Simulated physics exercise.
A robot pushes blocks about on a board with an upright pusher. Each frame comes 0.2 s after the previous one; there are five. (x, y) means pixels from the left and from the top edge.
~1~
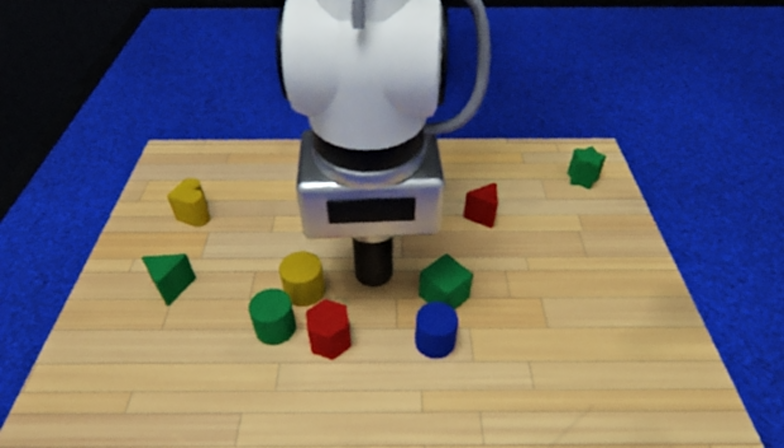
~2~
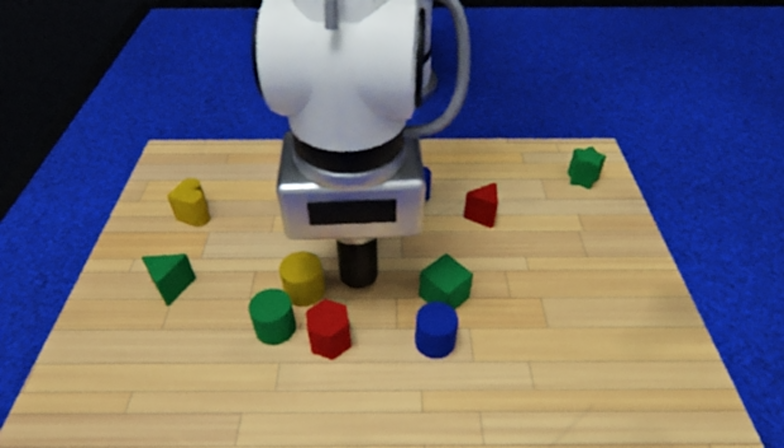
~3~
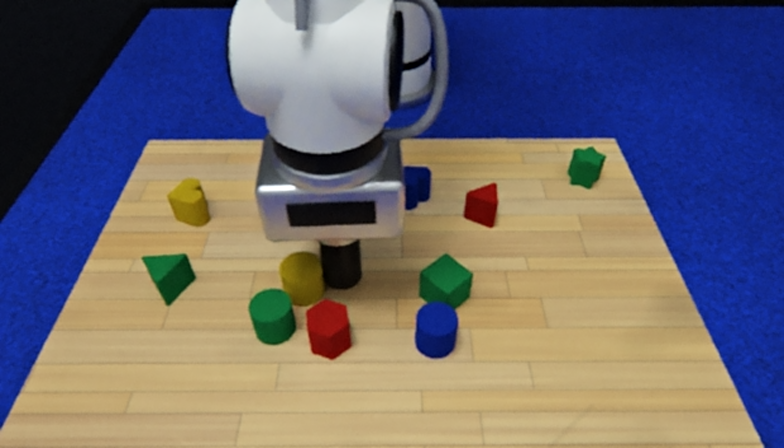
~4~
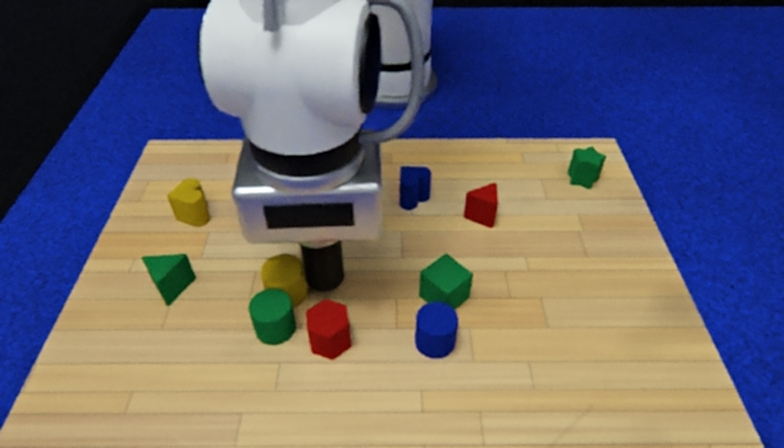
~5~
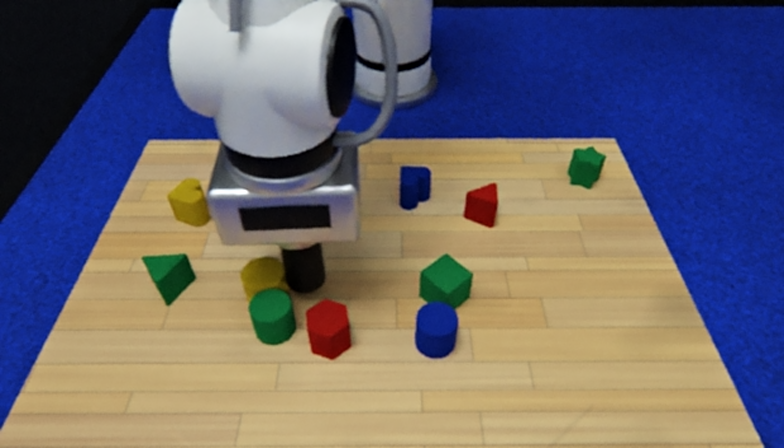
On a wooden board scattered with colored blocks, a white robot arm moved its black pusher left until it met the yellow round block, then pushed that block a short way left behind the green one.
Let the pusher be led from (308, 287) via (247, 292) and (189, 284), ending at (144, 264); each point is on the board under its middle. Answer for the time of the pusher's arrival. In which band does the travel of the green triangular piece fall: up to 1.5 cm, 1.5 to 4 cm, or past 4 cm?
It gets moved over 4 cm.
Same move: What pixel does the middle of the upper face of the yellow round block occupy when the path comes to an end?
It should be at about (157, 291).
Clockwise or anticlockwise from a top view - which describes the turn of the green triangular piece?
Viewed from the top, it goes anticlockwise.
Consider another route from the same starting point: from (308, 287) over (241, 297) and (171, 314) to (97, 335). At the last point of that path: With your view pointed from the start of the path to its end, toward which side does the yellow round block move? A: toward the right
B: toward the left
It's B.
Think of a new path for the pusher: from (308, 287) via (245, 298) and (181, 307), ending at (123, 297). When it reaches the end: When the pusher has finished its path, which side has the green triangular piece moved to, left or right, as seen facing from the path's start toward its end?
Right.
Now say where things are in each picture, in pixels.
Tip of the pusher at (374, 272), middles of tops, green triangular piece at (161, 264), yellow round block at (300, 266), green round block at (269, 304), in the first picture.
Pusher at (359, 274), nothing pushed, in the second picture.
Pusher at (343, 275), nothing pushed, in the third picture.
Pusher at (325, 277), yellow round block at (282, 268), in the fourth picture.
Pusher at (307, 279), green triangular piece at (161, 264), yellow round block at (262, 271), green round block at (269, 304), in the fifth picture.
What follows on the original path. One third of the way, pusher at (242, 283); yellow round block at (196, 284).
Two thirds of the way, pusher at (185, 274); green triangular piece at (141, 264), turned 15° anticlockwise; yellow round block at (157, 291).
At the end, pusher at (139, 255); green triangular piece at (110, 263), turned 90° anticlockwise; yellow round block at (157, 291); green round block unmoved.
